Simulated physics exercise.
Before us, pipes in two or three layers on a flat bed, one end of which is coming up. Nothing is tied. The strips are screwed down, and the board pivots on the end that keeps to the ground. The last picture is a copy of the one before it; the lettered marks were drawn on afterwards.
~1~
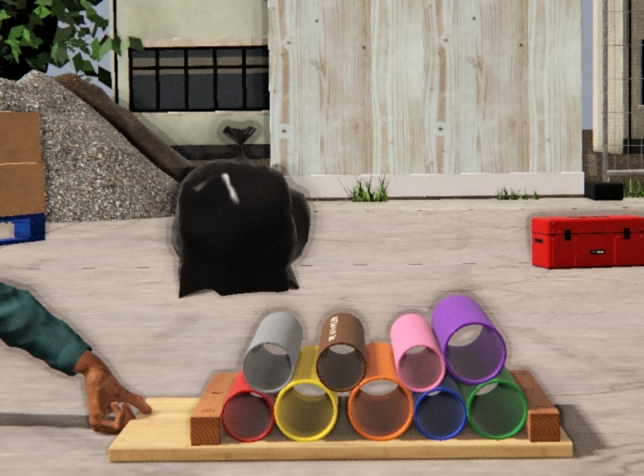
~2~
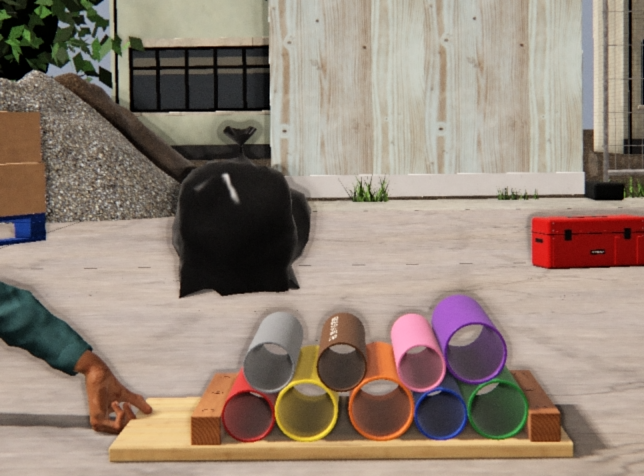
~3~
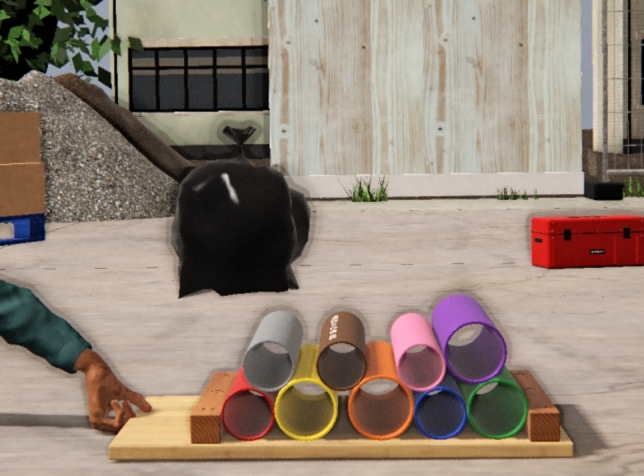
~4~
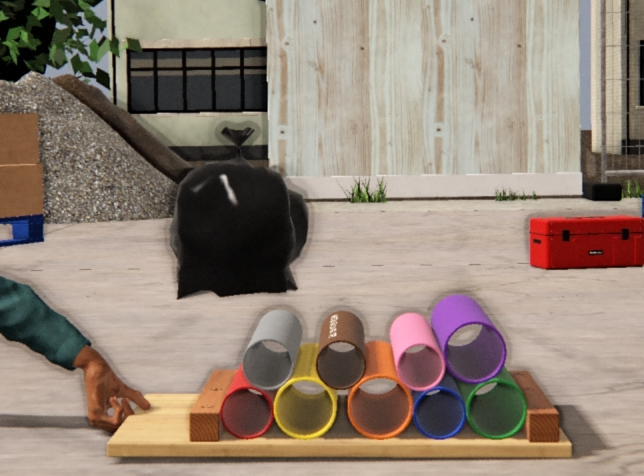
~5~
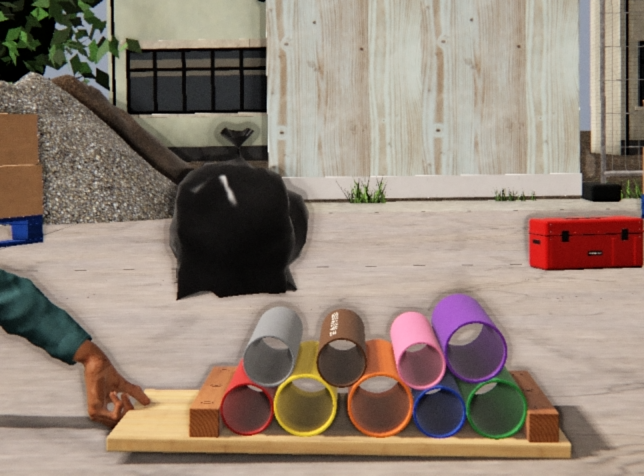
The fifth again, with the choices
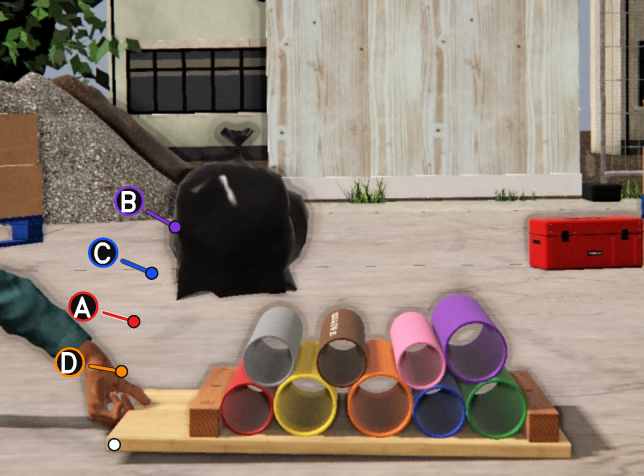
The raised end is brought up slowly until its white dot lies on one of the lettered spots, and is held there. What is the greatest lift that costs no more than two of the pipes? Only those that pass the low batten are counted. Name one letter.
Lift it to B and no more.
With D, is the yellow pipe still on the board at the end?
Yes, with D.
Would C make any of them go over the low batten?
Yes, at C.
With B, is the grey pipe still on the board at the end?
Yes, with B.
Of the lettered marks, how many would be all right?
Four of them.
On the marked copy, A at (134, 322); B at (175, 227); C at (152, 273); D at (122, 372); the white dot at (114, 445).
Following B. Soon after the start, board at 17°.
Later, board at 30°.
In the end, board at 30°, two over the low batten (pink, purple).
As for the rest, A none over the low batten; C two over the low batten (pink, purple); D none over the low batten.
